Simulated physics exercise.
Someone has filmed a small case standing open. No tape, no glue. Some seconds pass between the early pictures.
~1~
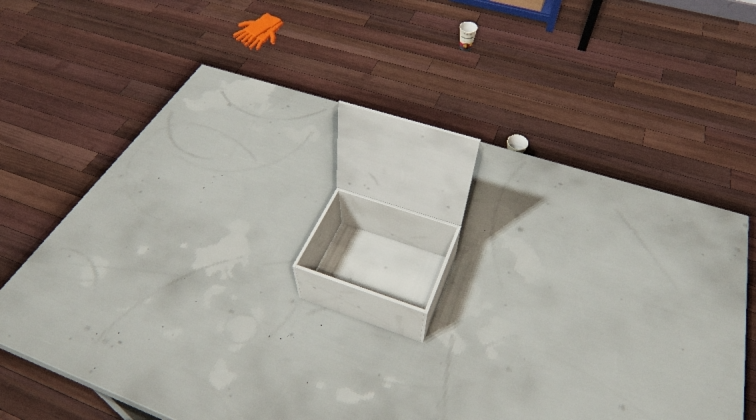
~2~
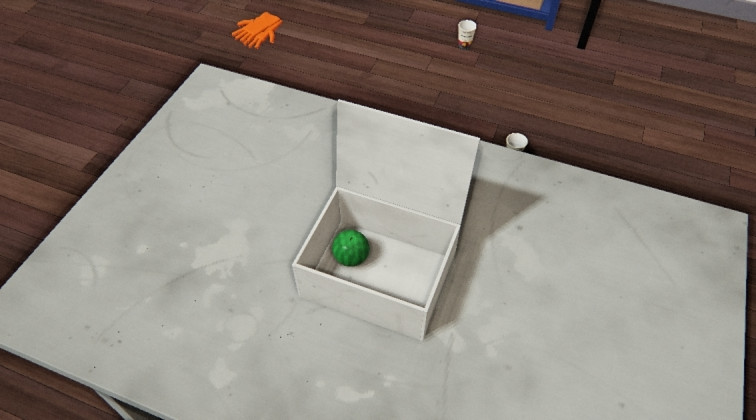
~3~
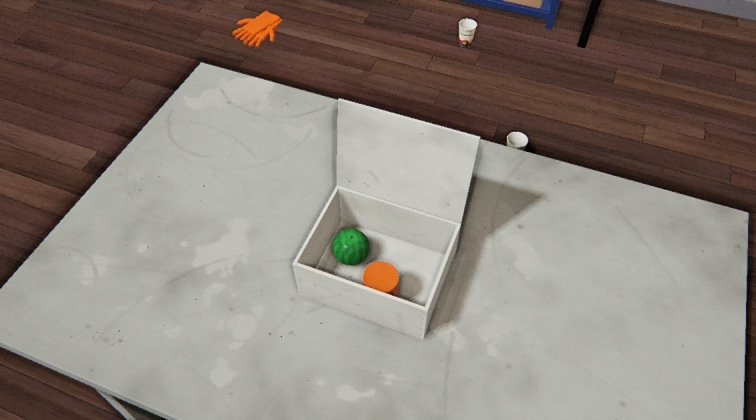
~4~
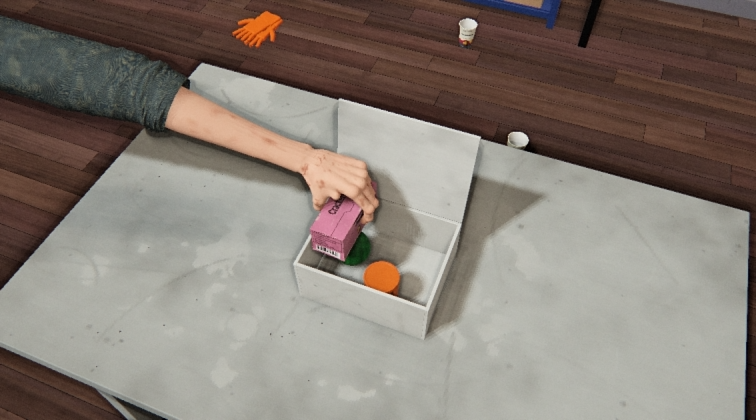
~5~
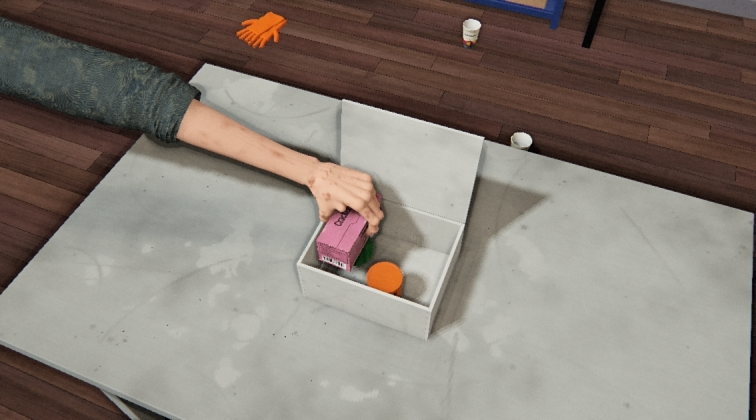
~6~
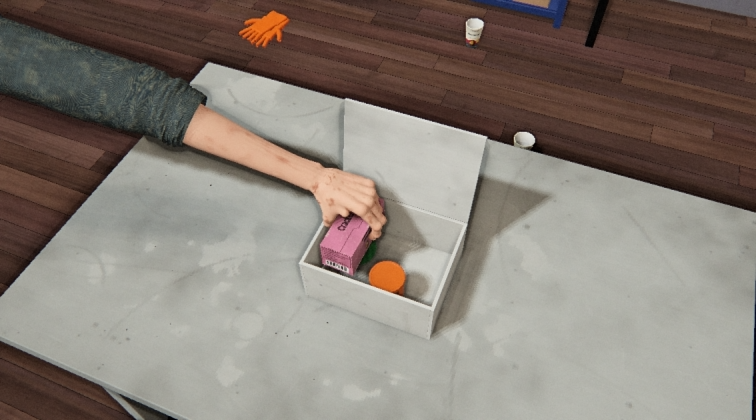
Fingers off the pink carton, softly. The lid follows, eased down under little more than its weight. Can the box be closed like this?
Outcome: The lid stays ajar.
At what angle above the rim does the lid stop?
About 16°.
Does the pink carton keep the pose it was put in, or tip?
The pink carton ends up tilted.
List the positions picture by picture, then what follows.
The last thing is not in view yet, in the first picture.
The last thing is not in view yet; green apple (351, 248), in the second picture.
The last thing is not in view yet; green apple (351, 247), in the third picture.
Still above its spot; pink carton (345, 216), in the fourth picture.
Still above its spot; pink carton (351, 227), in the fifth picture.
In place under the hand; pink carton (353, 232), in the sixth picture.
Then, 0.90 s after the last picture, lid starting down; pink carton on its side near (342, 268); green apple rolled a little.
Then, 1.70 s after the last picture, lid 54° above the rim; pink carton on its side near (342, 268); green apple rolled a little.
Then, 2.20 s after the last picture, lid 17° above the rim; pink carton on its side near (342, 268); green apple rolled a little.
At rest, lid 15° above the rim; tipped over in the box, pink carton; the other 2 in place. Seen from the same camera at the end, pink carton near (342, 268).
